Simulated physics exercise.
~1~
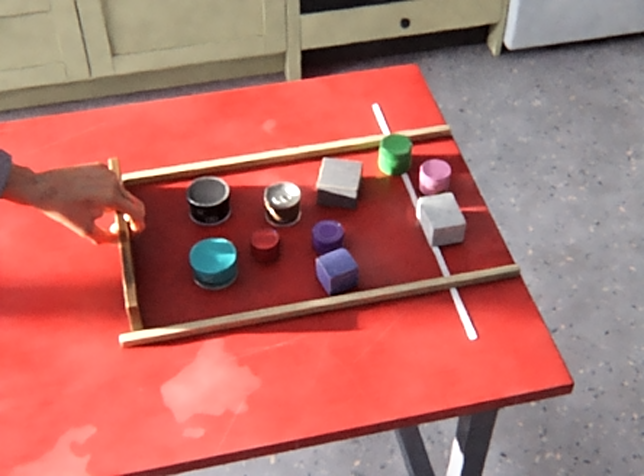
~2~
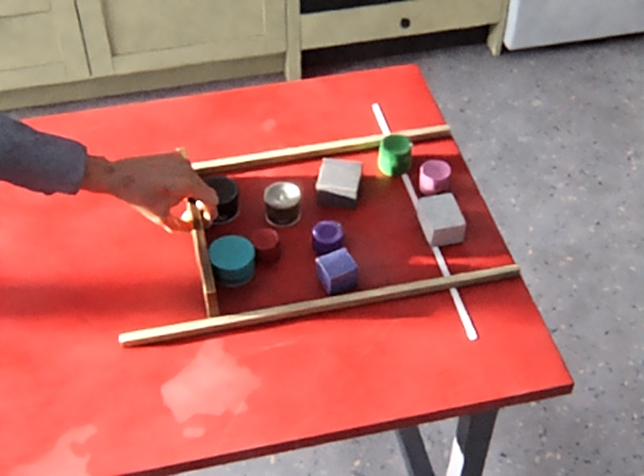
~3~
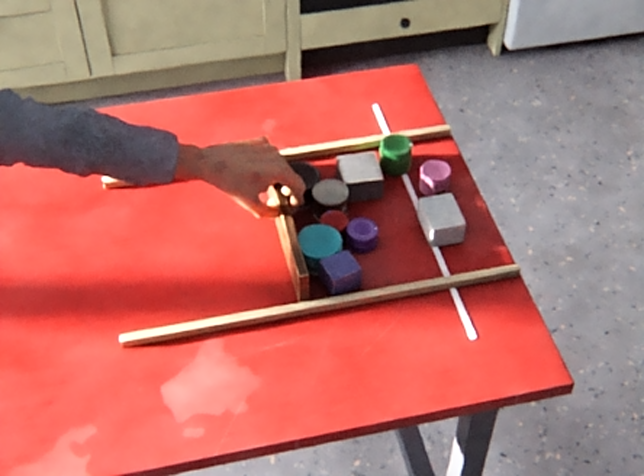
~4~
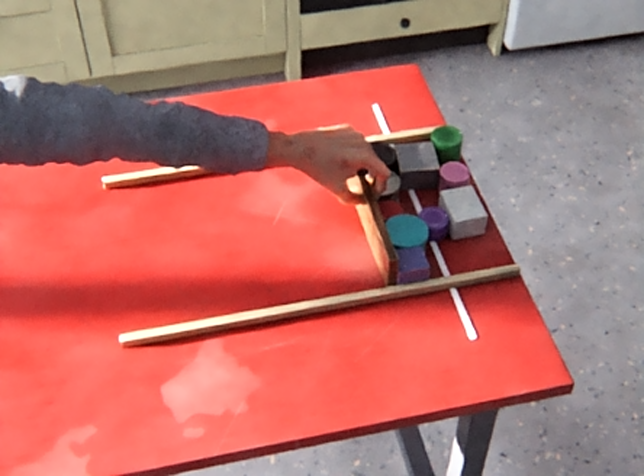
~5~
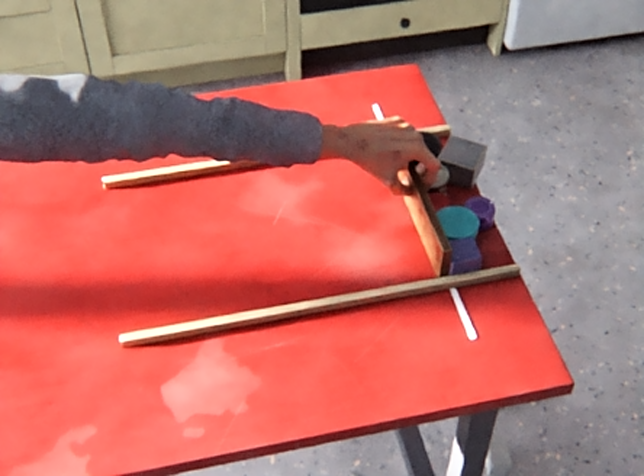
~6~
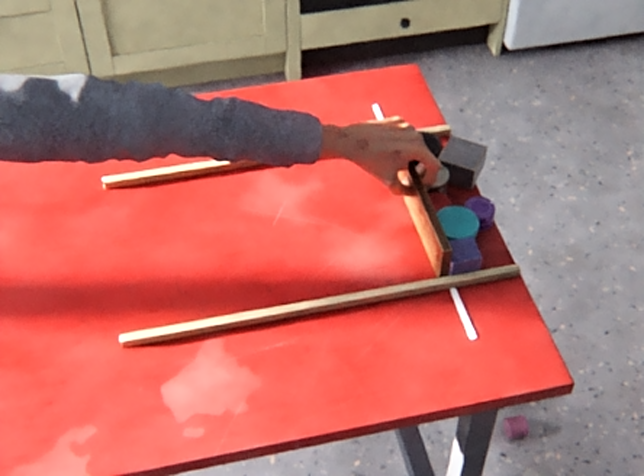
The clip shows a hand sliding an upright board rightward along a channel on a red table, gathering tins, lids and blocks toward the end until it stops near the white tape, with the green lid, white block and pink tub gone from the tabletop and several pieces still perched there.
